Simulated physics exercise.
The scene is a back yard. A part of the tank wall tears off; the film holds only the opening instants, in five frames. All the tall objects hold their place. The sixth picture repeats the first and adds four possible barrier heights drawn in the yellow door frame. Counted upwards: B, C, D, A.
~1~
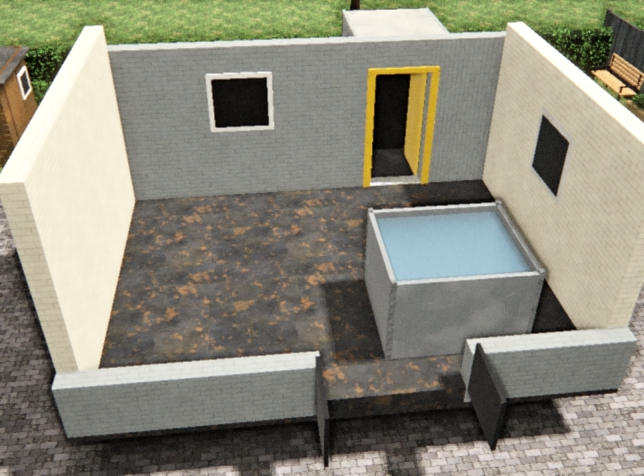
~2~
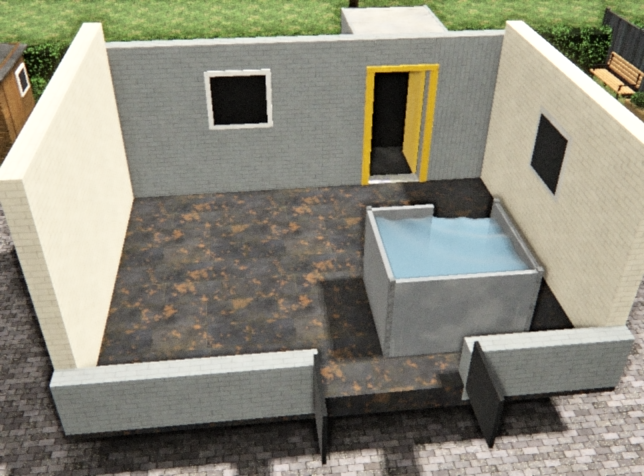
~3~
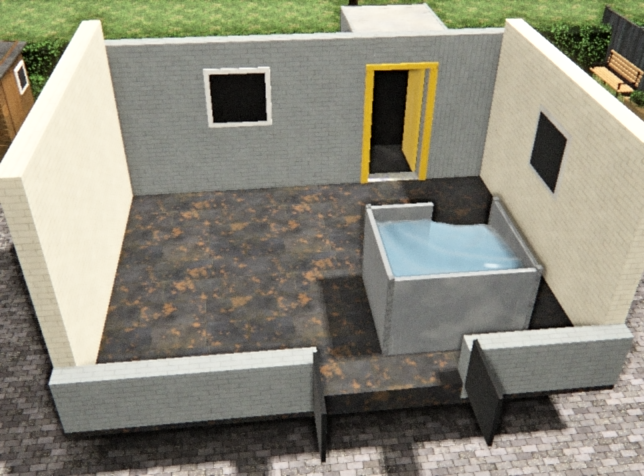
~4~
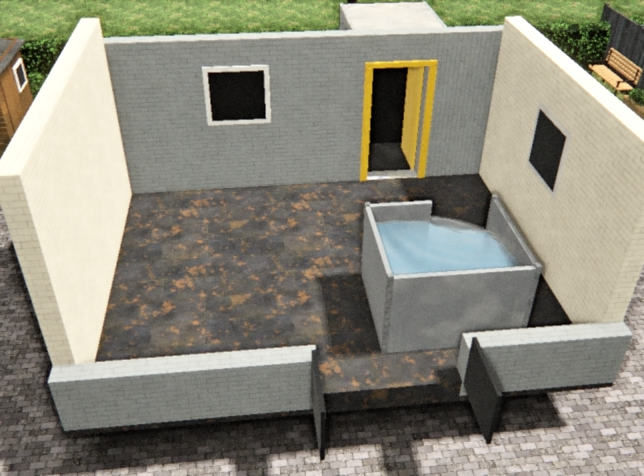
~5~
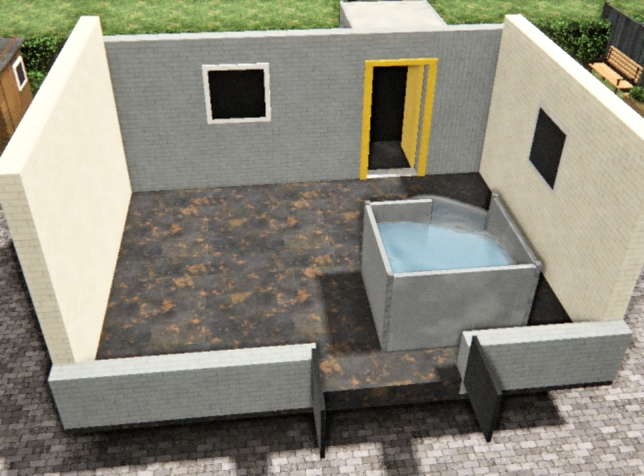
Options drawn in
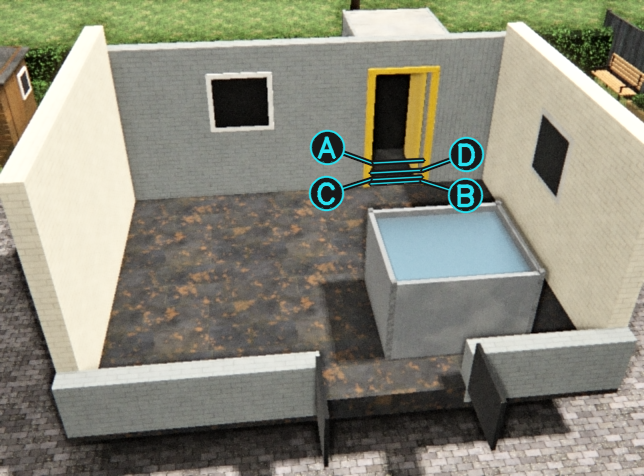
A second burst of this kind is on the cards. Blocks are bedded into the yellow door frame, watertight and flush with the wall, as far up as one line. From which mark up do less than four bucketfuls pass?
Mark A.
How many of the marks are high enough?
One of the four.
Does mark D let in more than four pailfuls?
Yes.
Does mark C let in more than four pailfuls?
Yes, it does.
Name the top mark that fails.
That would be D.
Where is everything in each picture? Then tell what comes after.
Water in the tank at rest, its middle at (450, 245); foot of the yellow doorway at (395, 184); open gate at (394, 342), in the first frame.
Water covers 1 % of the ground, its front hidden from here, in the second frame.
Water covers 3 % of the ground, its front hidden from here, in the third frame.
Water covers 7 % of the ground, its front hidden from here, in the fourth frame.
In the fifth frame, 14 % of the ground under water, visible out to (423, 196).
In cyan, A at (397, 161); B at (395, 182); C at (396, 178); D at (396, 171); from the bottom up B, C, D, A.
For mark A, a splash gets over, under a bucket.
For mark B, dozens of bucketfuls pour in.
For mark C, dozens of bucketfuls pour in.
For mark D, about 12 bucketfuls get in.
